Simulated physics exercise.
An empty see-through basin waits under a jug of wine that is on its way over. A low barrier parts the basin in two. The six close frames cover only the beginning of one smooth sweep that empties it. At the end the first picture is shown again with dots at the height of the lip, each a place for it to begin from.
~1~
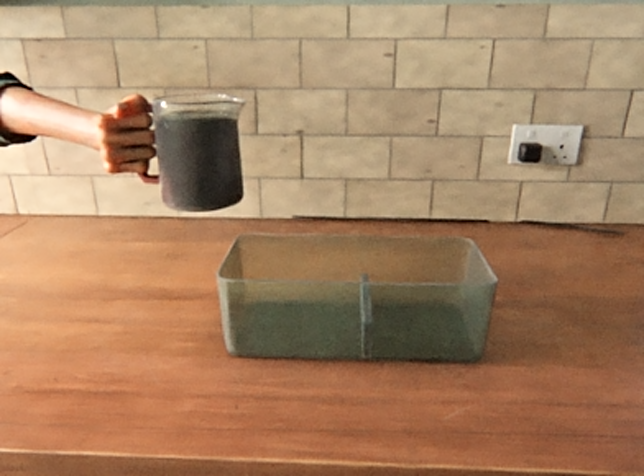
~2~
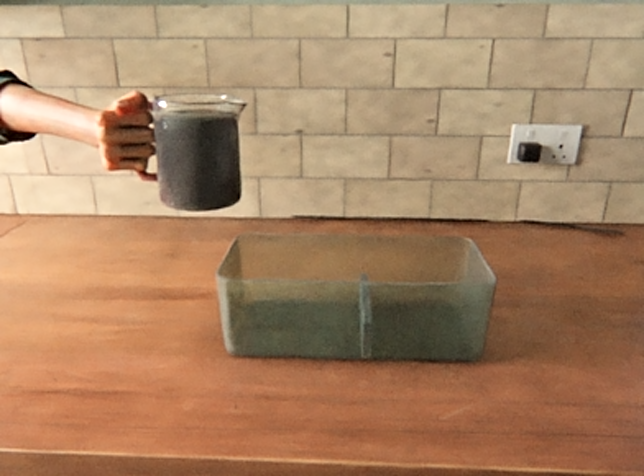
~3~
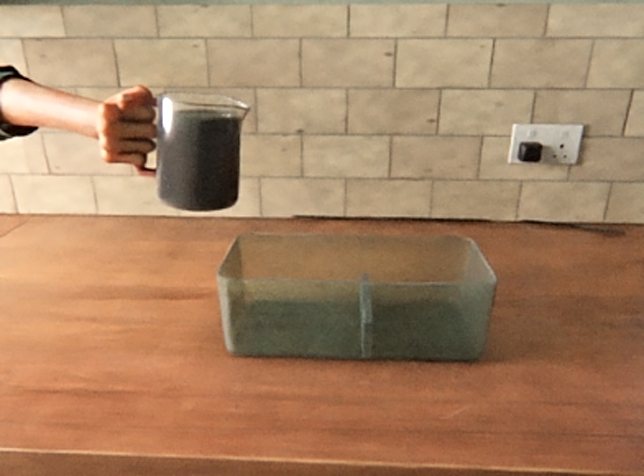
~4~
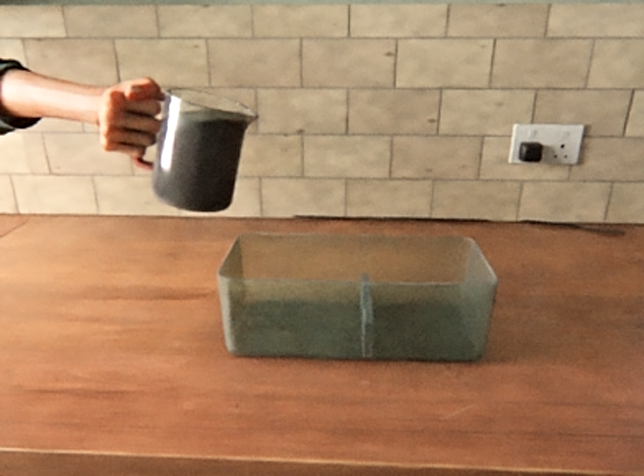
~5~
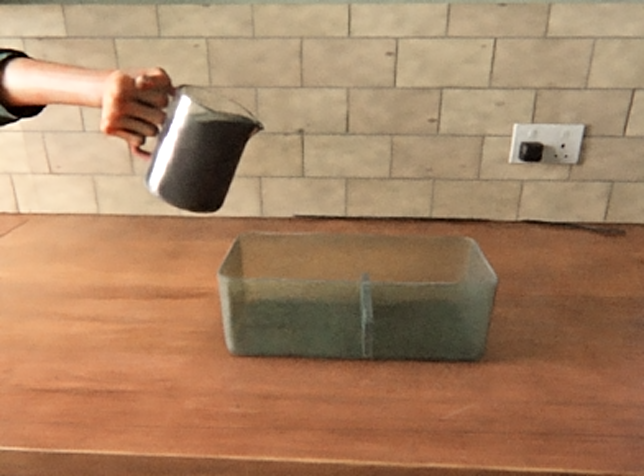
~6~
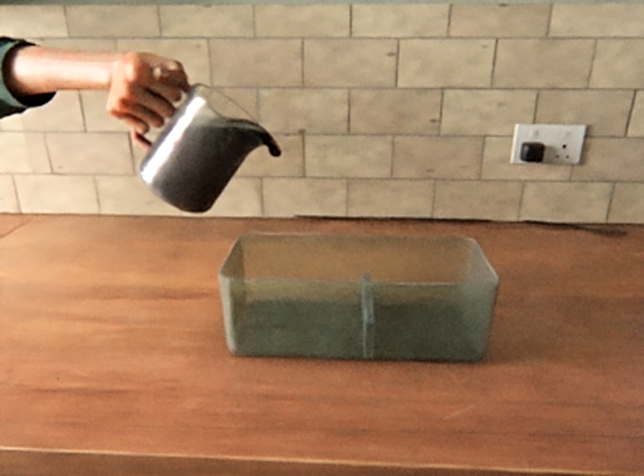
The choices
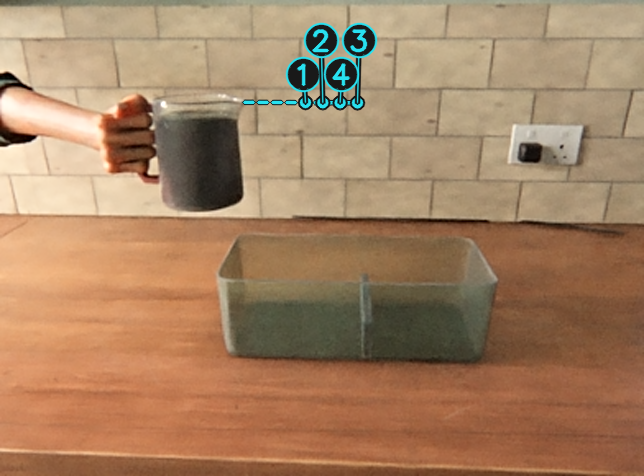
A hand held a jug of dark liquid above a see-through basin with a low divider, then gradually tilted it to the right until the liquid began to come over the lip.
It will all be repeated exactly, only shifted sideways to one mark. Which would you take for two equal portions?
1 is best.
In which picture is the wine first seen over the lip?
In picture 6.
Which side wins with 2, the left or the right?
More ends on the right.
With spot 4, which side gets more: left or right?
The right side.
On the marked copy, 1 at (305, 102); 2 at (322, 102); 3 at (357, 102); 4 at (340, 102).
With 1, about 51 % ends left of the wall and 47 % right of it.
With 2, about 28 % ends left of the wall and 71 % right of it.
With 3, about 3 % ends left of the wall and 95 % right of it.
With 4, about 10 % ends left of the wall and 89 % right of it.
